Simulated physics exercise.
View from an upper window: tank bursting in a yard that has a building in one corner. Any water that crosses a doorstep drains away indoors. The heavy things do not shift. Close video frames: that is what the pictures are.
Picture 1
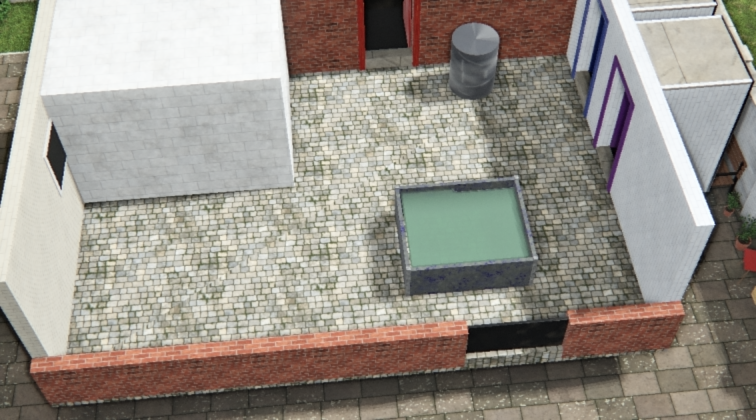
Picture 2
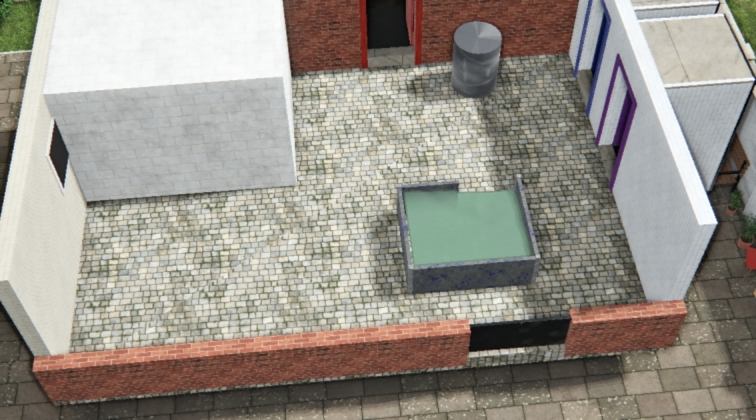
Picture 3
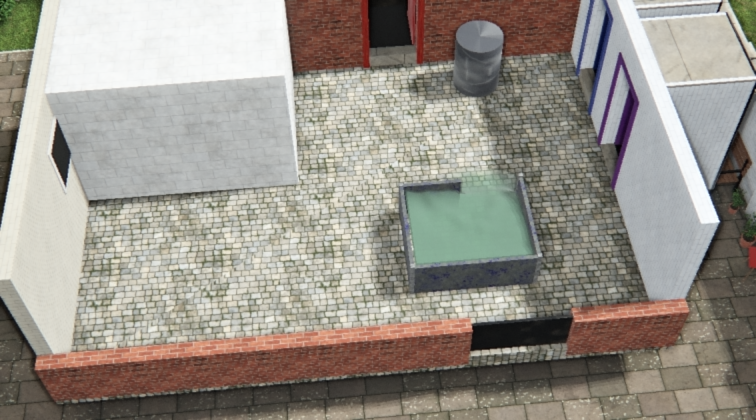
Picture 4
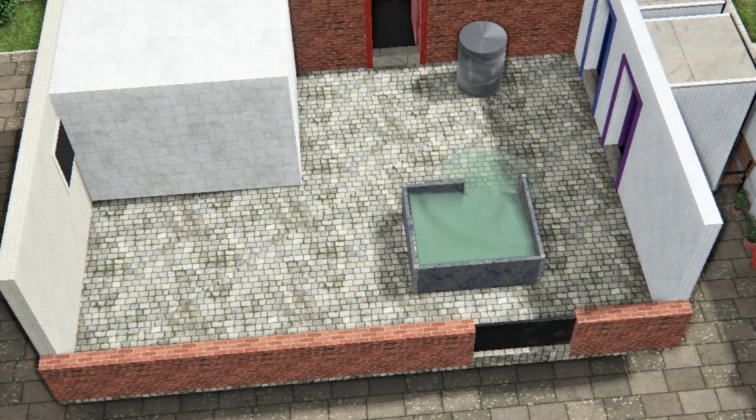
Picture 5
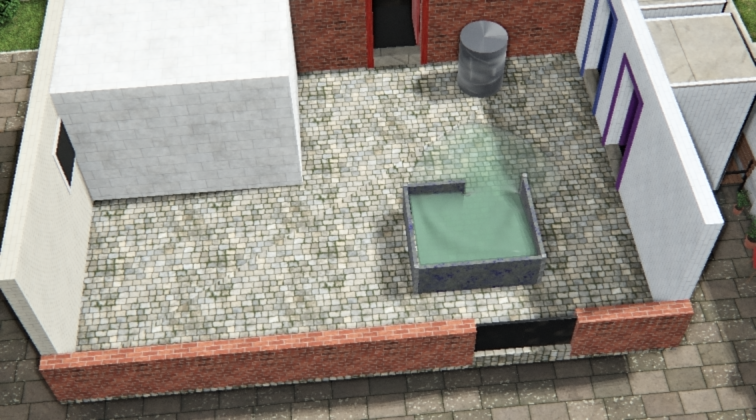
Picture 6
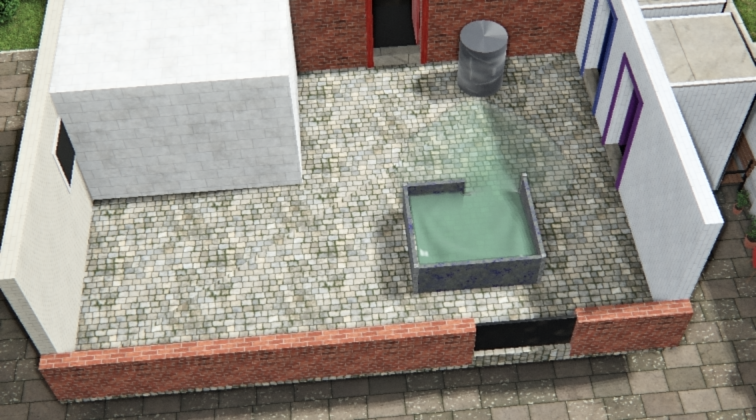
Green water pours through a gap in the tank's far side and spreads across the paved yard.
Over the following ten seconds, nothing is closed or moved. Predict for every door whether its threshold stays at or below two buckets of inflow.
In the end the red door will receive two buckets or fewer; the purple door will receive over two buckets; the blue door will receive two buckets or fewer.
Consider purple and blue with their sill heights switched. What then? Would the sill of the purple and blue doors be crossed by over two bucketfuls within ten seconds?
Check - purple door: Does not overflow; blue door: Spills past the limit.
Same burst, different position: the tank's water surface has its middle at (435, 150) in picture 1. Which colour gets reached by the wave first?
Answer: The red one.
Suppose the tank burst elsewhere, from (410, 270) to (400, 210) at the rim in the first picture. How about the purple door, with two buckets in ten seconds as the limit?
In short: Purple door is under.
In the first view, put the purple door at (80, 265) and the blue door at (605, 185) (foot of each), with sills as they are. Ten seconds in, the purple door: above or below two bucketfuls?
Put simply, the purple door stays beneath the mark.
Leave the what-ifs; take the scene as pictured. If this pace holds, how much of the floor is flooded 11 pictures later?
Some 30 per cent.
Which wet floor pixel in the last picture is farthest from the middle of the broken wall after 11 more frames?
The flood front should get to about (318, 71).
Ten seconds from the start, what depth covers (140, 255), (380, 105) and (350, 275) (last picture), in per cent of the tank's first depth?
Readings in sequence: 0, 10, 4 percent.
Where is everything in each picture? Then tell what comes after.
In the first frame, the water tank at (464, 225) is whole and still.
In the second frame, the front is at a hidden place, out from the gap on the water tank's far side.
In the third frame, the front is at (453, 175), out from the gap on the water tank's far side.
In the fourth frame, the front is at (466, 151), out from the gap on the water tank's far side.
In the fifth frame, water pours out on the water tank's far side and has run to (462, 129).
In the sixth frame, the front is at (477, 103), out from the gap on the water tank's far side.
A moment on, water covers 25 % of the floor; the red door not reached, the purple door not reached, the blue door not reached.
Next, water covers 30 % of the floor; the red door wet at the sill, nothing in, the purple door under two buckets in, the blue door wet at the sill, nothing in.
Then, water covers 35 % of the floor; the red door wet at the sill, nothing in, the purple door under two buckets in, the blue door under two buckets in.
Later, water covers 55 % of the floor; the red door wet at the sill, nothing in, the purple door over two buckets in, the blue door under two buckets in.
In the end, water covers 75 % of the floor; the red door wet at the sill, nothing in, the purple door over two buckets in, the blue door under two buckets in.
